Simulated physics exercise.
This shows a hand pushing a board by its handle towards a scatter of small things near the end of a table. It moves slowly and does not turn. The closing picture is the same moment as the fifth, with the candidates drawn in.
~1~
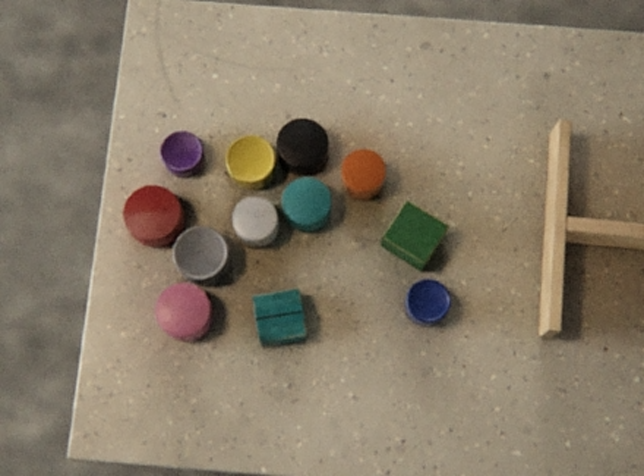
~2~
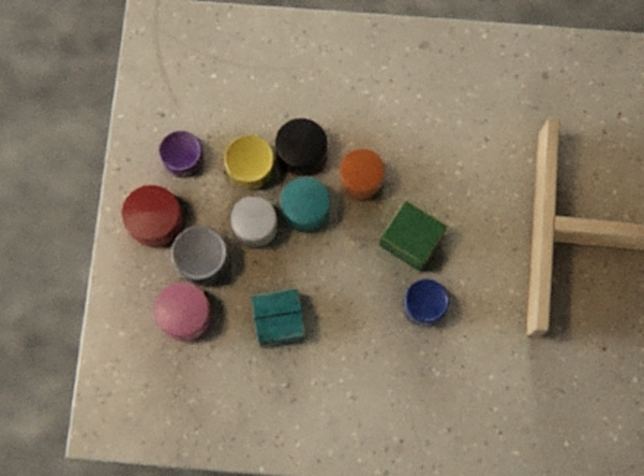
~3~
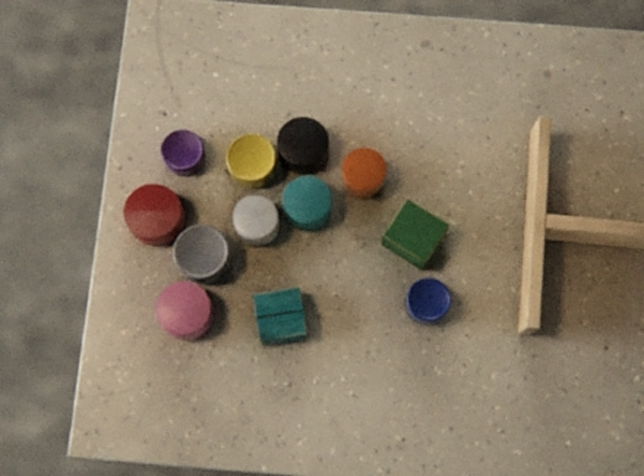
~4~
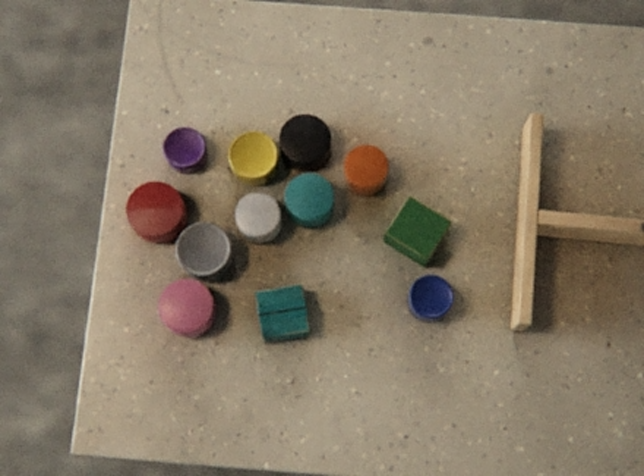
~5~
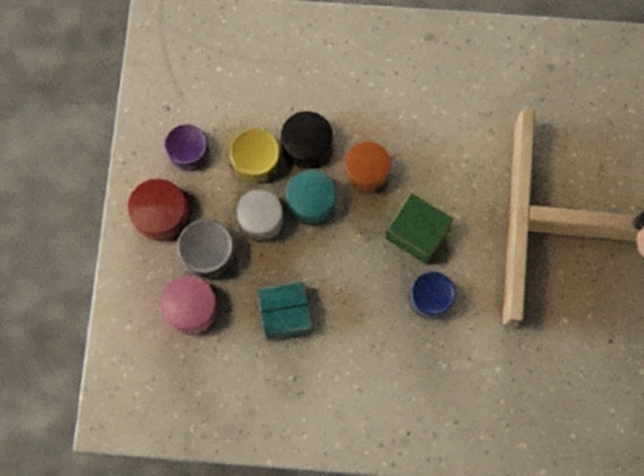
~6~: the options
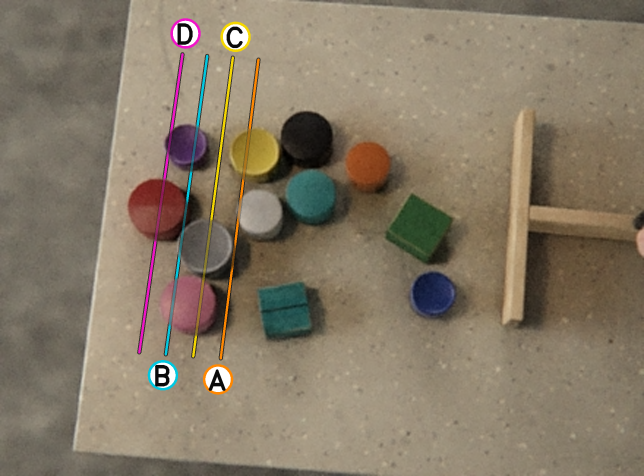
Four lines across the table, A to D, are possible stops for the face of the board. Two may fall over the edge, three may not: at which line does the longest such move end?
B.
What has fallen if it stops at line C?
The red tin.
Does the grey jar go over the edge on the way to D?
Yes.
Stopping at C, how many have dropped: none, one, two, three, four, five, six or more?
By then, one.
On the marked copy, A at (240, 204); B at (187, 200); C at (214, 202); D at (162, 198).
Following B. Soon after the start, board (402, 203); blue tub (365, 290); green block (366, 229).
Later, board (282, 195); red tin (151, 209); purple tub (177, 150).
In the end, board (187, 188); red tin over the edge; purple tub (116, 149); one fallen.
As for the rest, A is within the limit but short; C is within the limit but short; D drops five.
